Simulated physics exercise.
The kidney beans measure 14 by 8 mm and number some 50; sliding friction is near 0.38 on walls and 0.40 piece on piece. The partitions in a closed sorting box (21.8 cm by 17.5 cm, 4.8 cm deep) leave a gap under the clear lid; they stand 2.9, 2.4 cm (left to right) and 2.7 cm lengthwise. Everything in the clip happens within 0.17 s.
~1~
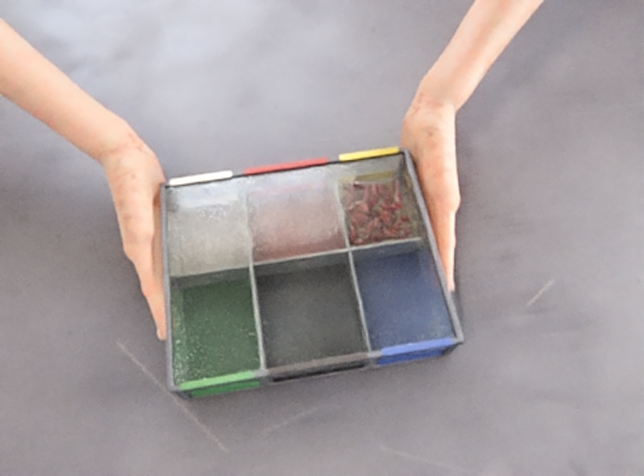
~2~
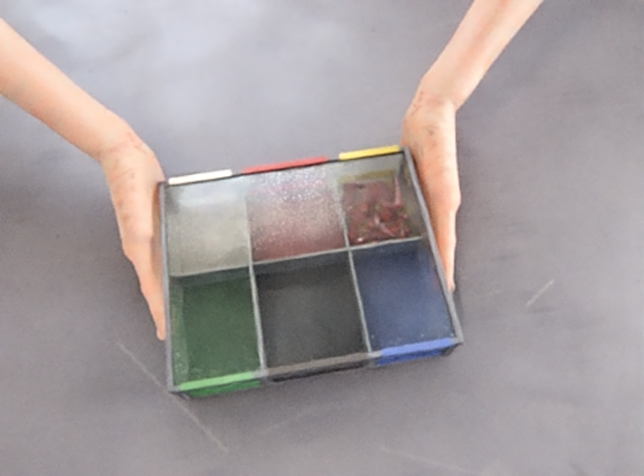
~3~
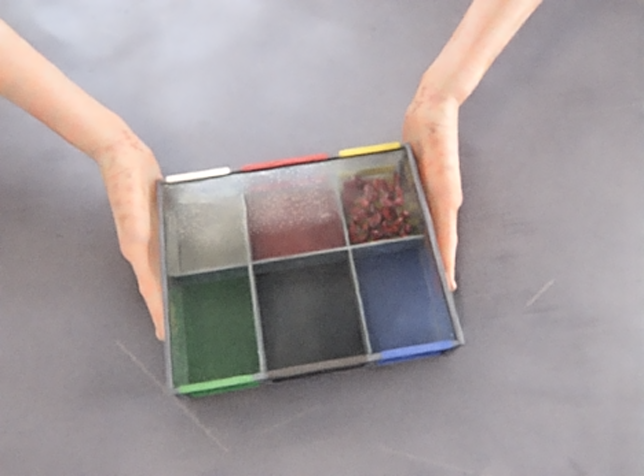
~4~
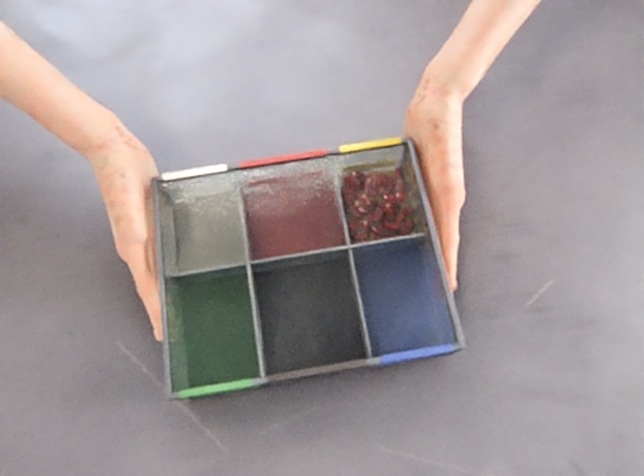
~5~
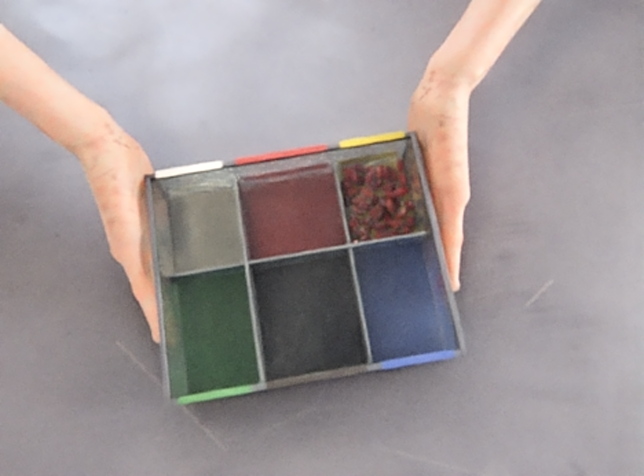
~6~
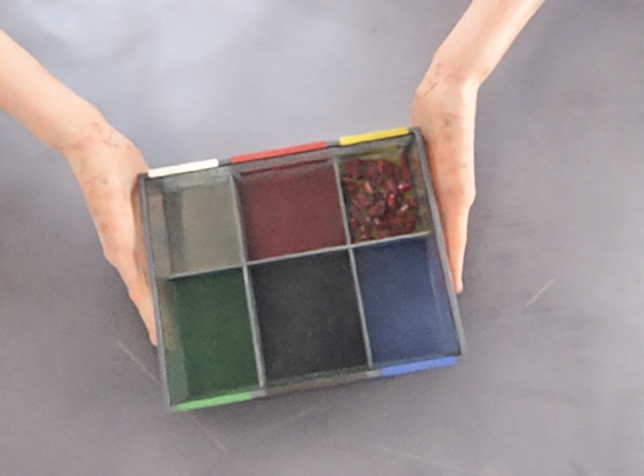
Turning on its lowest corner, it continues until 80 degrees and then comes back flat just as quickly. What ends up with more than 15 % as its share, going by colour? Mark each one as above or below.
Marked: Red compartment below; blue compartment above; green compartment below; yellow compartment above; white compartment below; black compartment above.
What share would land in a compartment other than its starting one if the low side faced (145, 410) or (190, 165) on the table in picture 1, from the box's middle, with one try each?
Approximately 85 percent, then 45 percent.
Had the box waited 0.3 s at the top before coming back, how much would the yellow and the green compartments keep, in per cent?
In per cent: Yellow 45; green 0.
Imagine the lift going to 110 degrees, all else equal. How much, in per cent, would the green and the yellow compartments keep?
Then green would get 5 per cent and yellow 0 per cent.
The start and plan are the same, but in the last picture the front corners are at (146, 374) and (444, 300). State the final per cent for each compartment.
By the end red holds 45%, blue holds 0%, green holds 0%, yellow holds 40%, white holds 15% and black holds 0%.
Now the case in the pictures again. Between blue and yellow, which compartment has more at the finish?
The yellow one.
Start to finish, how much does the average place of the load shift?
I'd say close to 8.5 cm in total.
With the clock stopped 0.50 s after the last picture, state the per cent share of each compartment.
Red 0 %, blue 10 %, green 0 %, yellow 90 %, white 0 %, black 0 %.
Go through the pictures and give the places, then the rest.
The first frame shows box tilt 0 degrees, front corners at (174, 386) and (457, 338); yellow 100 %.
The second frame shows box tilt 1 degrees, front corners at (174, 387) and (457, 339).
The third frame shows box tilt 3 degrees, front corners at (173, 389) and (457, 341).
The fourth frame shows box tilt 6 degrees, front corners at (172, 394) and (458, 344), lowest corner left front.
The fifth frame shows box tilt 11 degrees, front corners at (171, 400) and (460, 349), lowest corner left front.
The sixth frame shows box tilt 17 degrees, front corners at (171, 406) and (461, 356), lowest corner left front; yellow 100 %.
Then, 0.50 s after the last picture, tilt 79 degrees; blue 10 %, yellow 90 %.
Then, 0.83 s after the last picture, tilt 33 degrees; blue 35 %, yellow 45 %, black 25 %.
Then, 1.26 s after the last picture, tilt 0 degrees; blue 35 %, yellow 45 %, black 25 %.
In the end, red 0 %, blue 35 %, green 0 %, yellow 45 %, white 0 %, black 25 %.
